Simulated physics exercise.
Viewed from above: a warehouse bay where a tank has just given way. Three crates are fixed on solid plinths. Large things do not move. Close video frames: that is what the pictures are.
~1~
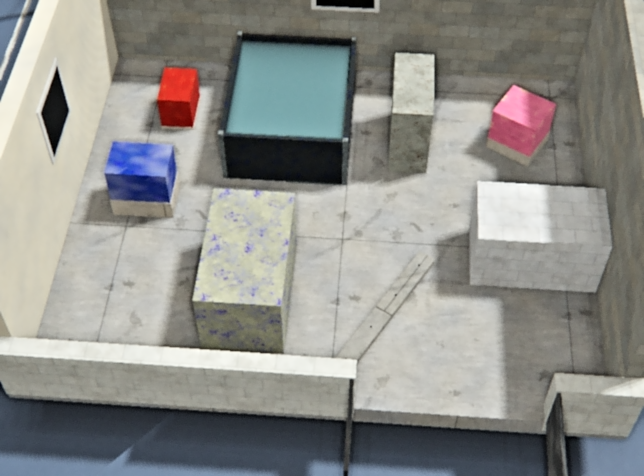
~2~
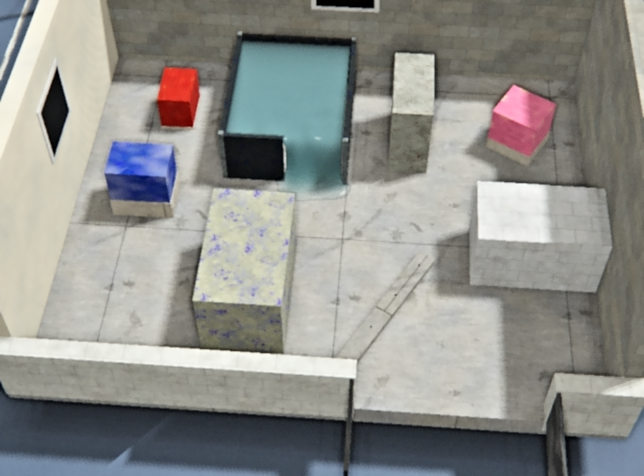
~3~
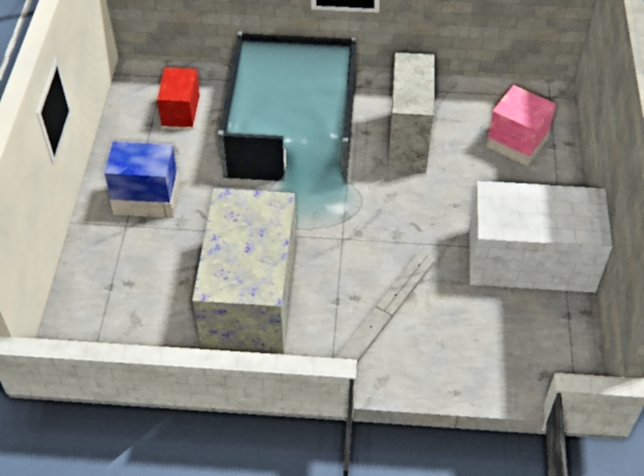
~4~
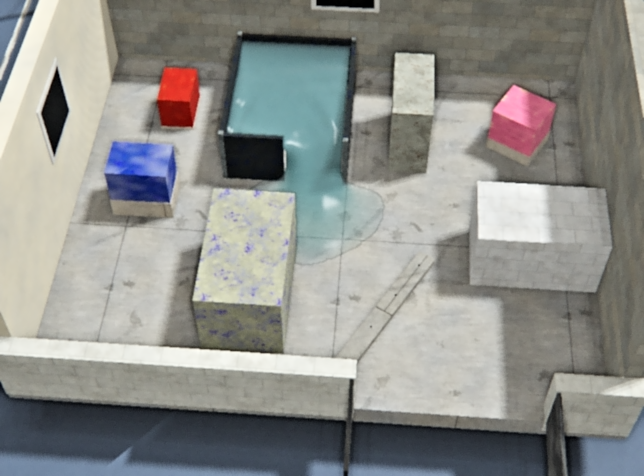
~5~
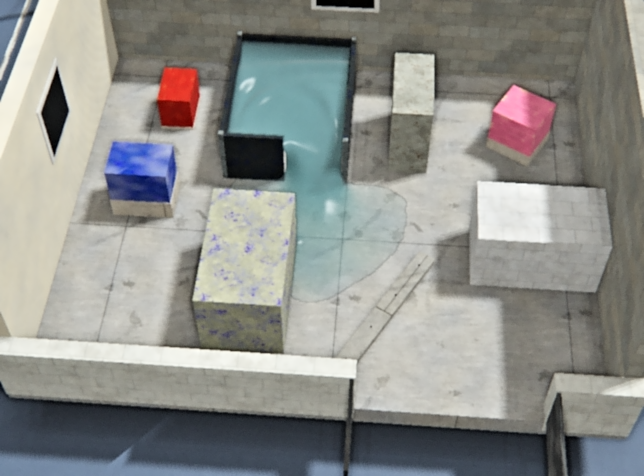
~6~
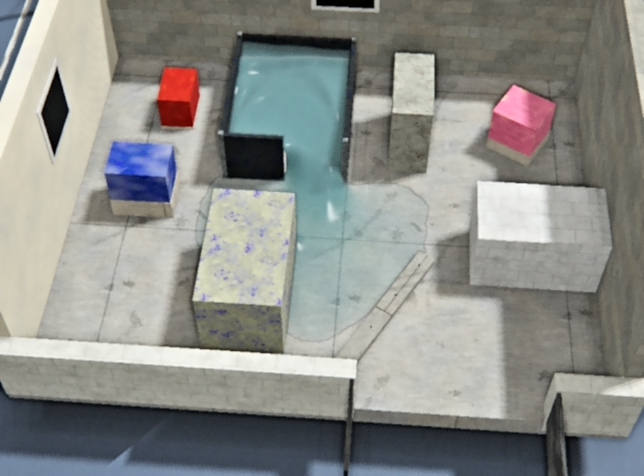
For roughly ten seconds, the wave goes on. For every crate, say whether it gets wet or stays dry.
At the end, blue crate: Clear; red crate: Doused; pink crate: Clear.
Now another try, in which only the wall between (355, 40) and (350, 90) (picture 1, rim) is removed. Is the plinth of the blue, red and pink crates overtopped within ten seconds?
My guess is blue remains untouched, red goes wet, and pink goes wet.
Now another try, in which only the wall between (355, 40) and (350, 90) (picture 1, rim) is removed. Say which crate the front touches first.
My pick is the crate marked pink.
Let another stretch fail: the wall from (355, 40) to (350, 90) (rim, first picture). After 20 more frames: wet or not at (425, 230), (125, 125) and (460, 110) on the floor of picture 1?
So it's liquid at the first, nothing at the second and liquid at the third.
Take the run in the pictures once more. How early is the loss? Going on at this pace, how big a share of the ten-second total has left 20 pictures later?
I'd put it at 60 per cent.
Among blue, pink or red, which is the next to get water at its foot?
It's the blue-painted one.
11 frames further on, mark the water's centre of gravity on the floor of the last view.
I'd put my finger on (297, 191).
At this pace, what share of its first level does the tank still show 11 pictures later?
54 percent or thereabouts.
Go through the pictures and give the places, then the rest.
The open tank at (290, 89) is whole and still, in the first picture.
The front is at (347, 186), out from the gap at (313, 167), in the second picture.
Water pours out at (314, 168) and has run to a hidden place, in the third picture.
Water pours out at (314, 170) and has run to (314, 259), in the fourth picture.
The front is at (320, 296), out from the gap at (314, 169), in the fifth picture.
Water pours out at (314, 168) and has run to (321, 335), in the sixth picture.
A moment on, water covers 30 % of the floor; the blue crate water round its plinth, the red crate not reached, the pink crate not reached.
Next, water covers 45 % of the floor; the blue crate water round its plinth, the red crate water round its plinth, the pink crate not reached.
Then, water covers 60 % of the floor; the blue crate water round its plinth, the red crate water round its plinth, the pink crate not reached.
Later, water covers 75 % of the floor; the blue crate water round its plinth, the red crate water round its plinth, the pink crate water round its plinth.
In the end, water covers 90 % of the floor; the blue crate stayed above the water, the red crate was topped, the pink crate stayed above the water.
